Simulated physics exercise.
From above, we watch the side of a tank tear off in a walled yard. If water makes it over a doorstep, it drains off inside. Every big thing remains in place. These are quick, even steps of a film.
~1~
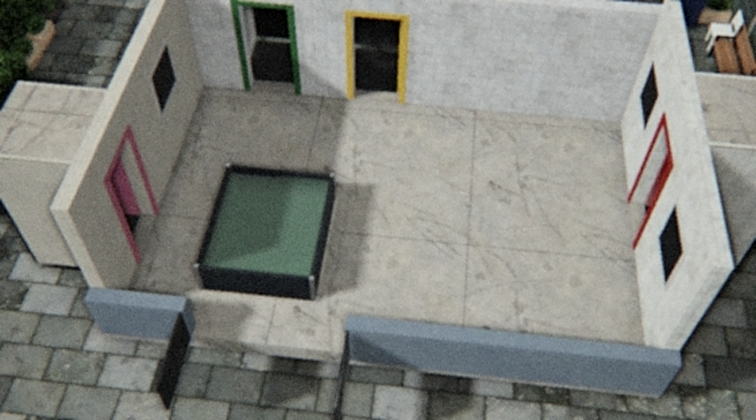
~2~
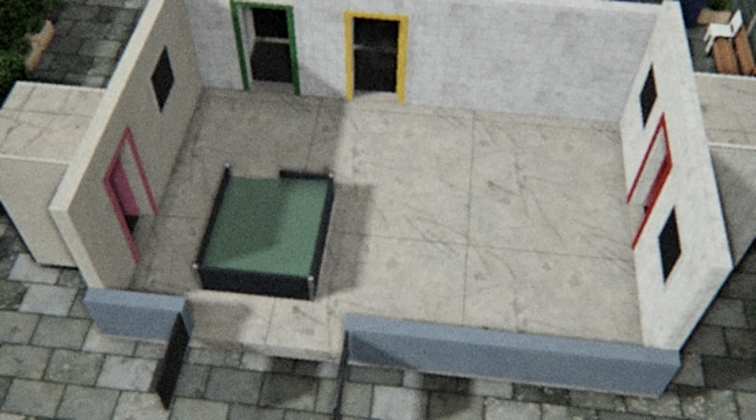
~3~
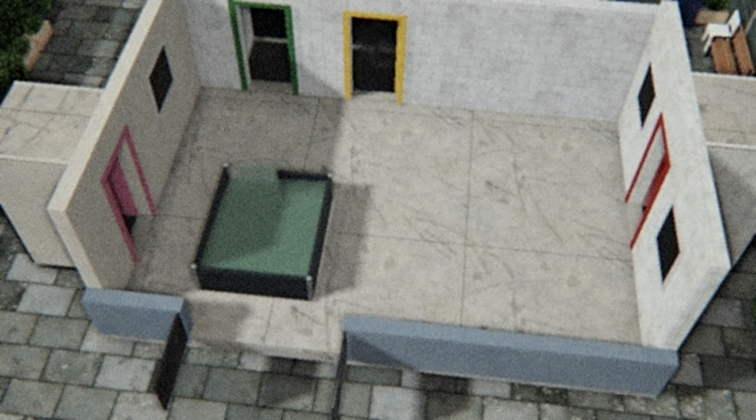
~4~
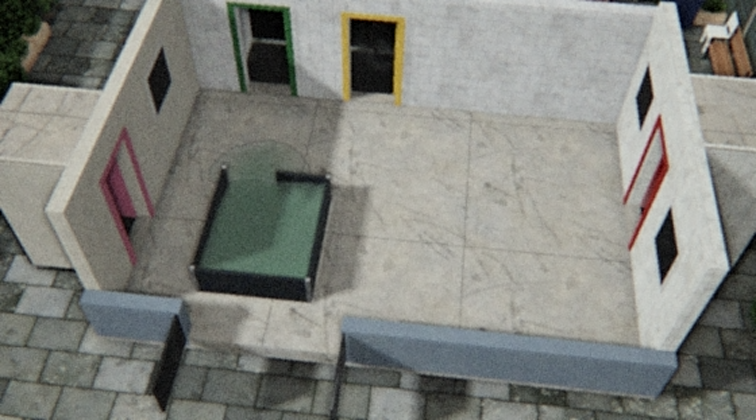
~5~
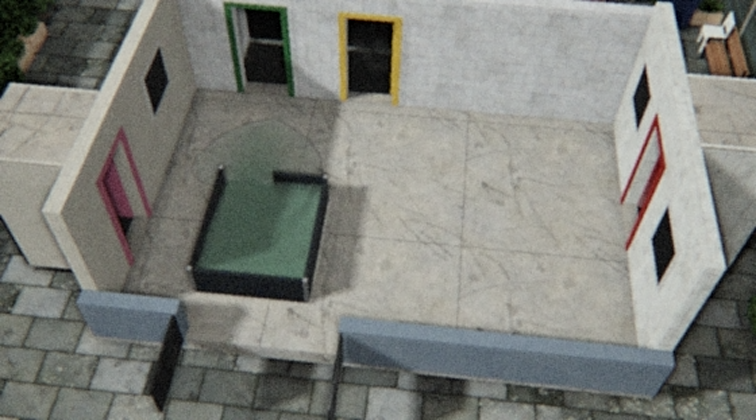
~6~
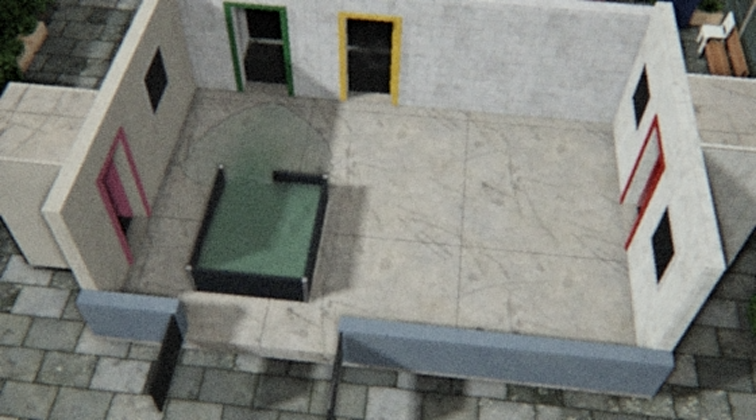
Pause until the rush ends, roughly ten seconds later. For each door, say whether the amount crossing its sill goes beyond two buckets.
Door by door: Yellow door - beyond two buckets, pink door - two buckets at most, red door - two buckets at most, green door - beyond two buckets.
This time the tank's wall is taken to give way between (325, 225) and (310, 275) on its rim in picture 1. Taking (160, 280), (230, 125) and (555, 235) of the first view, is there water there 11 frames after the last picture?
Unwetted, unwetted, submerged.
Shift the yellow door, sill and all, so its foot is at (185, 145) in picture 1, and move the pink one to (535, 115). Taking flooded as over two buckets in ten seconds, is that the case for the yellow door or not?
Well, the way I see it, the yellow door crosses the threshold.
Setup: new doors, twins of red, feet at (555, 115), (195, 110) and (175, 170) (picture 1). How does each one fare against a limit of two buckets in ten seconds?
Falls short; exceeds the limit; falls short.
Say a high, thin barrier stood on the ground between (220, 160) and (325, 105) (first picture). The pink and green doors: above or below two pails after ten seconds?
Result - pink ends up beneath, green ends up beneath.
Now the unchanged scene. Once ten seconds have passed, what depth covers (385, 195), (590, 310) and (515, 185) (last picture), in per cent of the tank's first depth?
About 2, 2 and 4 per cent.
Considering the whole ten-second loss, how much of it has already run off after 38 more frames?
Estimate: 85 %.
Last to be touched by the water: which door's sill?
I'd go with the red door.
A moment on, water covers 15 % of the floor; the yellow door not reached, the pink door not reached, the red door not reached, the green door over two buckets in.
Next, water covers 20 % of the floor; the yellow door under two buckets in, the pink door not reached, the red door not reached, the green door far over two buckets in.
Then, water covers 25 % of the floor; the yellow door over two buckets in, the pink door not reached, the red door not reached, the green door far over two buckets in.
Later, water covers 50 % of the floor; the yellow door over two buckets in, the pink door wet at the sill, nothing in, the red door not reached, the green door far over two buckets in.
In the end, water covers 75 % of the floor; the yellow door over two buckets in, the pink door wet at the sill, nothing in, the red door wet at the sill, nothing in, the green door far over two buckets in.
